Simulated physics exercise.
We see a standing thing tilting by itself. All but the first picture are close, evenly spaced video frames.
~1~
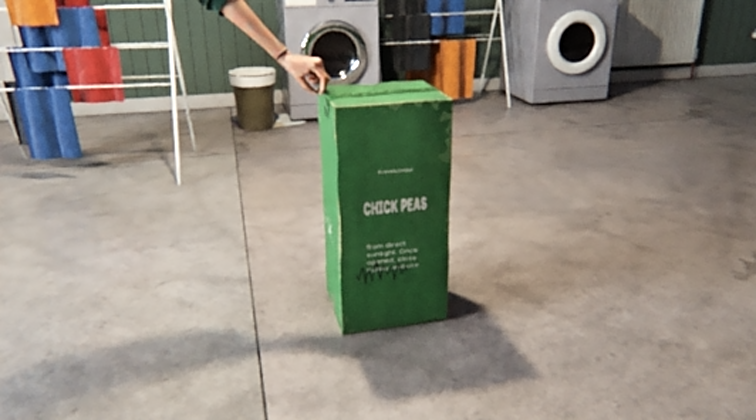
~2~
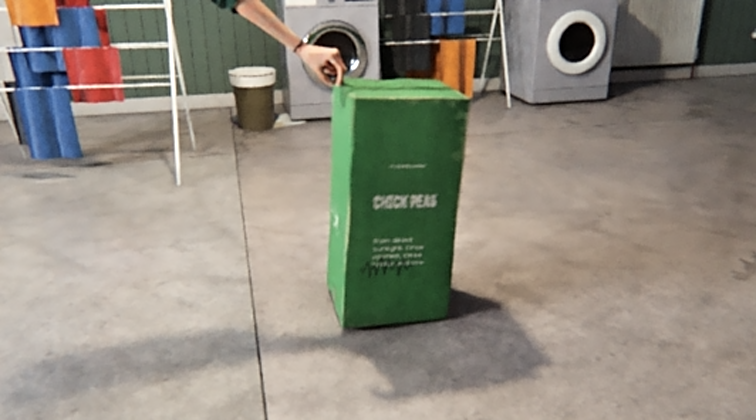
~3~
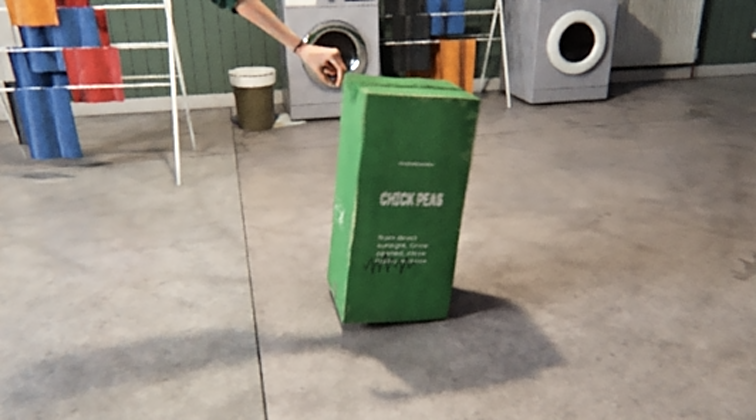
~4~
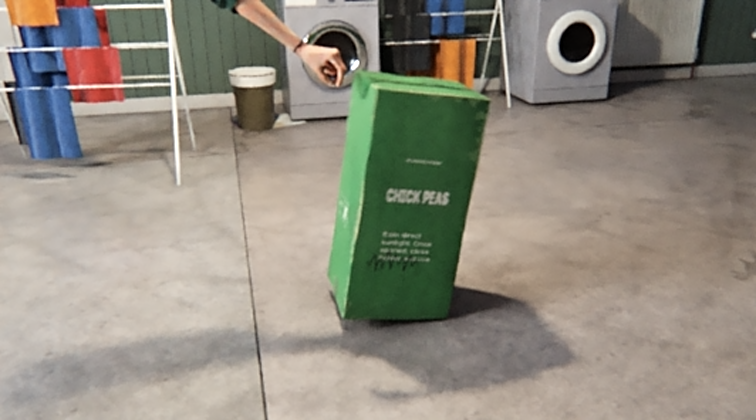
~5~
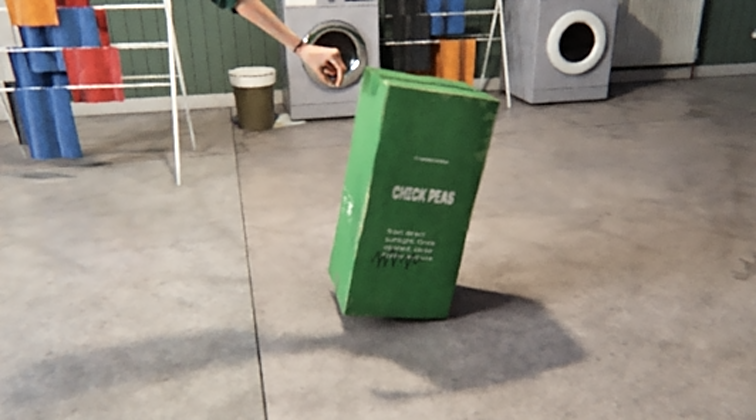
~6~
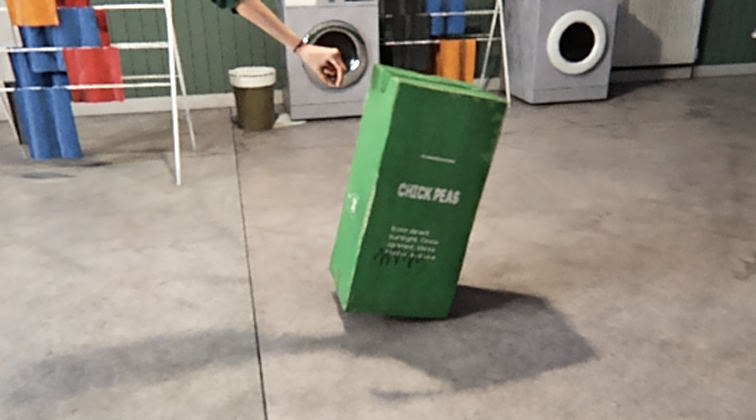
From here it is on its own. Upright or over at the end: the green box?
In the end the green box topples.
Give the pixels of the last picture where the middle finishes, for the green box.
Near (534, 241).
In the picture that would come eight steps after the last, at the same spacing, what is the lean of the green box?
Roughly 30°.
Then, 0.34 s past the last view, green box 46° off upright near (476, 191).
Finally, the green box falls over, near (534, 241).
